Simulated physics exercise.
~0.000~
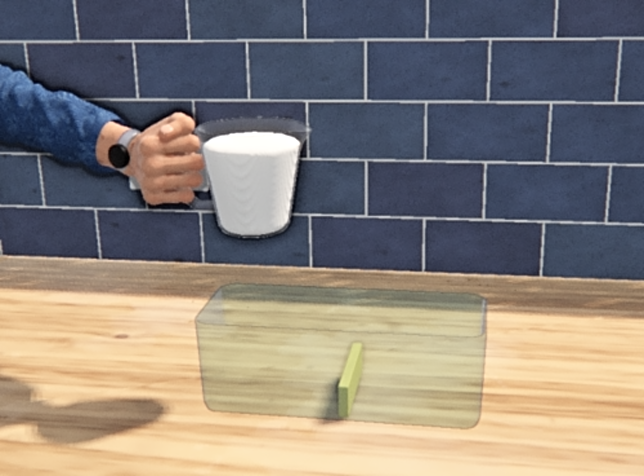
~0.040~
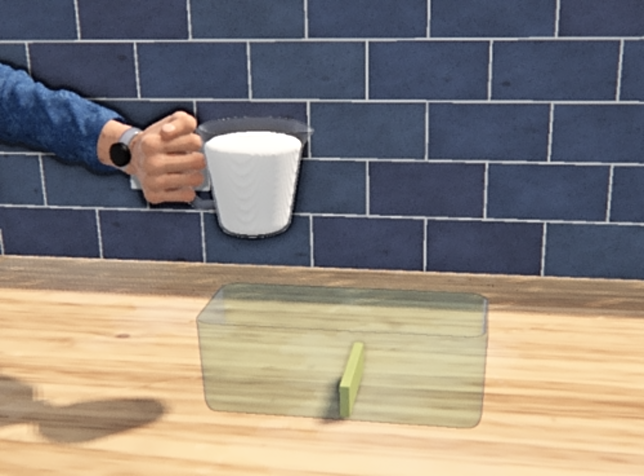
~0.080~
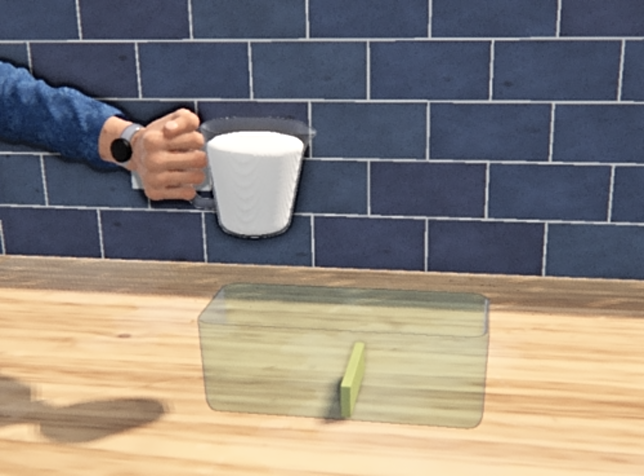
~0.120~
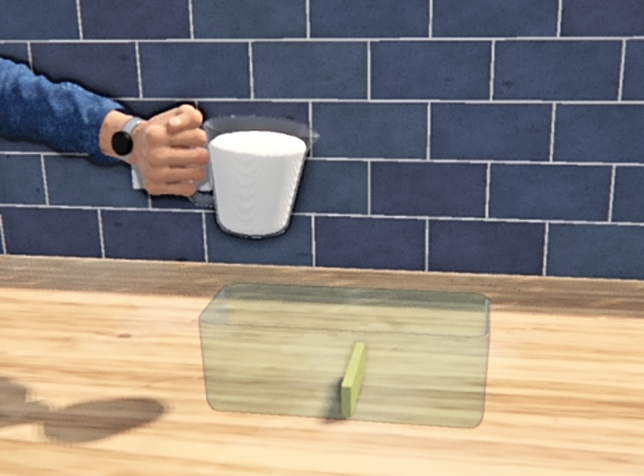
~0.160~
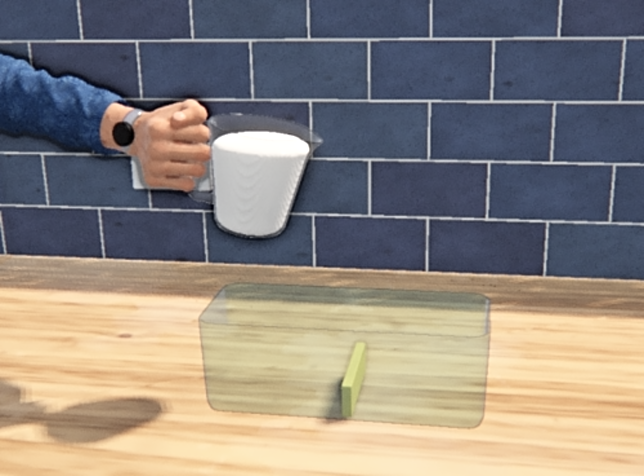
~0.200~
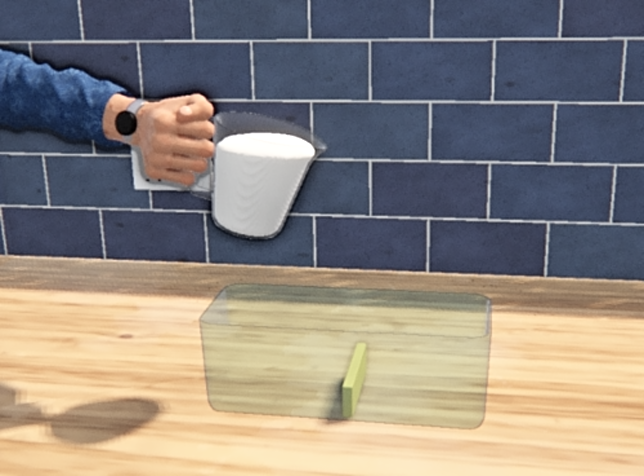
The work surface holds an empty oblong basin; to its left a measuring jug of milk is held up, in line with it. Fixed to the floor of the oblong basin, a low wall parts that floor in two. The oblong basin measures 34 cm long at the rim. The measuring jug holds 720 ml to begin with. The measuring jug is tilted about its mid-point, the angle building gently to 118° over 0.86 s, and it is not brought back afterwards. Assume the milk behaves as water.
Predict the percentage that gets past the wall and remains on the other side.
The other side holds about 70 % in the end.
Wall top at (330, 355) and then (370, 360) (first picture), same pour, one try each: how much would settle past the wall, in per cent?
I'd say 90 percent on the first go, 45 percent on the next.
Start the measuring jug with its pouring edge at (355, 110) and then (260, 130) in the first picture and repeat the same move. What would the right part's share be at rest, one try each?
Try 1: Approx. 85 %; try 2: Approx. 15 %.
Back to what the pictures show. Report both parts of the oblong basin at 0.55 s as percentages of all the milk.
Left side near 0, right side near 10.
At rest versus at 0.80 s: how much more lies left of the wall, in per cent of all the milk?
Change: Approx. 14 %.
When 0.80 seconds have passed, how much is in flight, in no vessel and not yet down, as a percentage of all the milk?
14 in a hundred, give or take.
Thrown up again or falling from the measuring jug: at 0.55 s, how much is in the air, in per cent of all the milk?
It comes to about 30 percent.
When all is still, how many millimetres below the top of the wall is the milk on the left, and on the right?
On the left it's about 32 mm; on the right, about 14 mm.
Then, 0.55 s in, the tilt is 84° and 61 per cent is still to pour, 0 is left of the wall and 10 right of it.
Then, 0.80 s in, the tilt is 117° and 6 per cent is still to pour, 15 is left of the wall and 66 right of it.
Then, 1.07 s in, the tilt is 118° and 0 per cent is still to pour, 26 is left of the wall and 72 right of it.
Then, 1.36 s in, the tilt is 118° and 0 per cent is still to pour, 28 is left of the wall and 70 right of it.
Finally, 28 per cent lies left of the wall, 70 right of it and 2 outside.
